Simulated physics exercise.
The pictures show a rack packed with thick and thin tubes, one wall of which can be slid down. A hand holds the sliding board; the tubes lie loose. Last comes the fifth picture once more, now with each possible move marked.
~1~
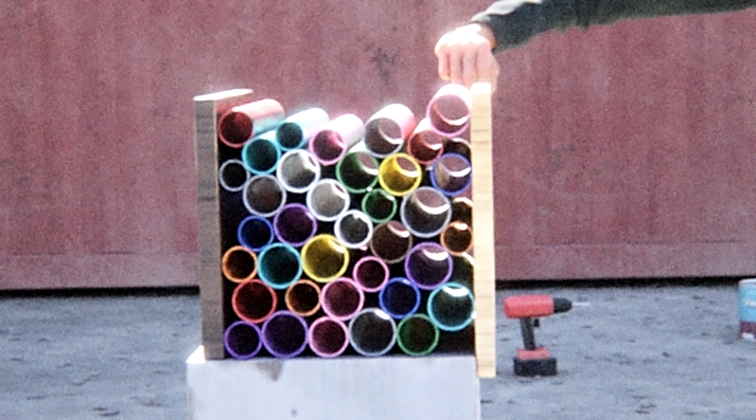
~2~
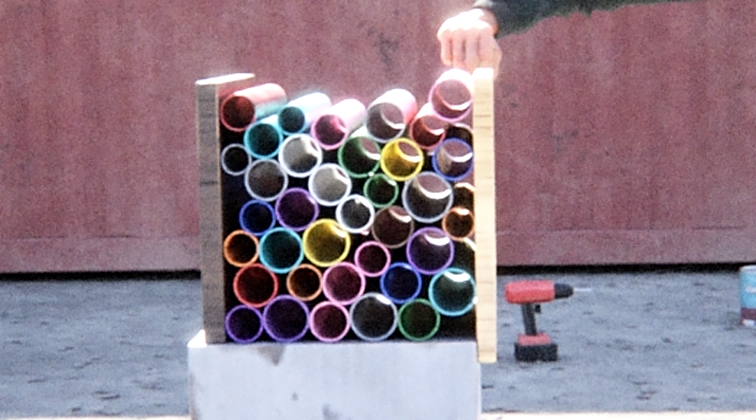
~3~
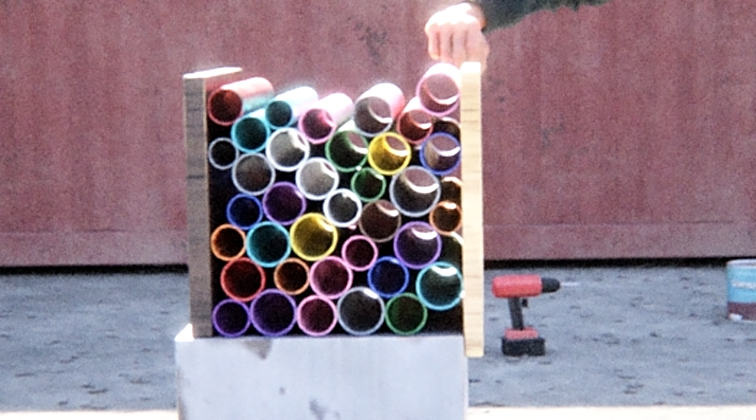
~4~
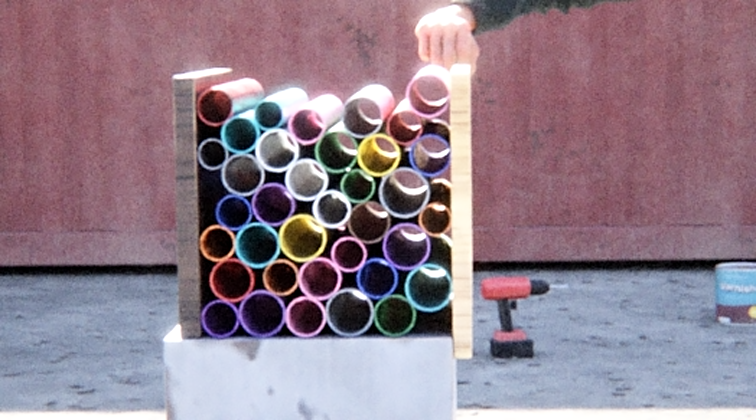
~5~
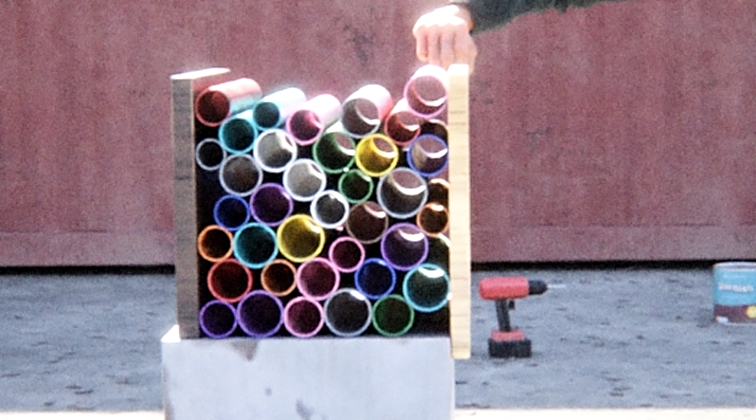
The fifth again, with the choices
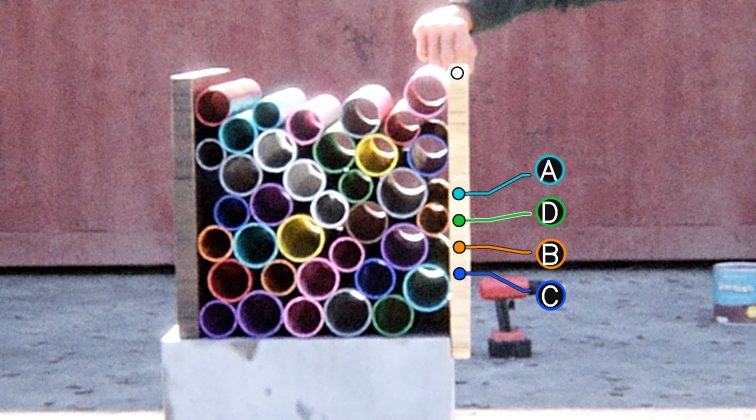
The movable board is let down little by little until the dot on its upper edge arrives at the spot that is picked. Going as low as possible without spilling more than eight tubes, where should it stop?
The last mark within the limit is B.
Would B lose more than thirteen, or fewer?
At B, fewer than thirteen.
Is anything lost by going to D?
Yes, at D.
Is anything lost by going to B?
Yes, at B.
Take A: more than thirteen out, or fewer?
It loses fewer than thirteen.
On the marked copy, A at (459, 193); B at (459, 247); C at (460, 274); D at (459, 220); the white dot at (457, 73).
Taking B. A third of the way, top of the board (449, 155).
Two thirds of the way, top of the board (450, 244).
When it is over, top of the board (450, 247), about five out over the board.
As for the rest, A three out over the board; C more than eight out over the board; D three out over the board.
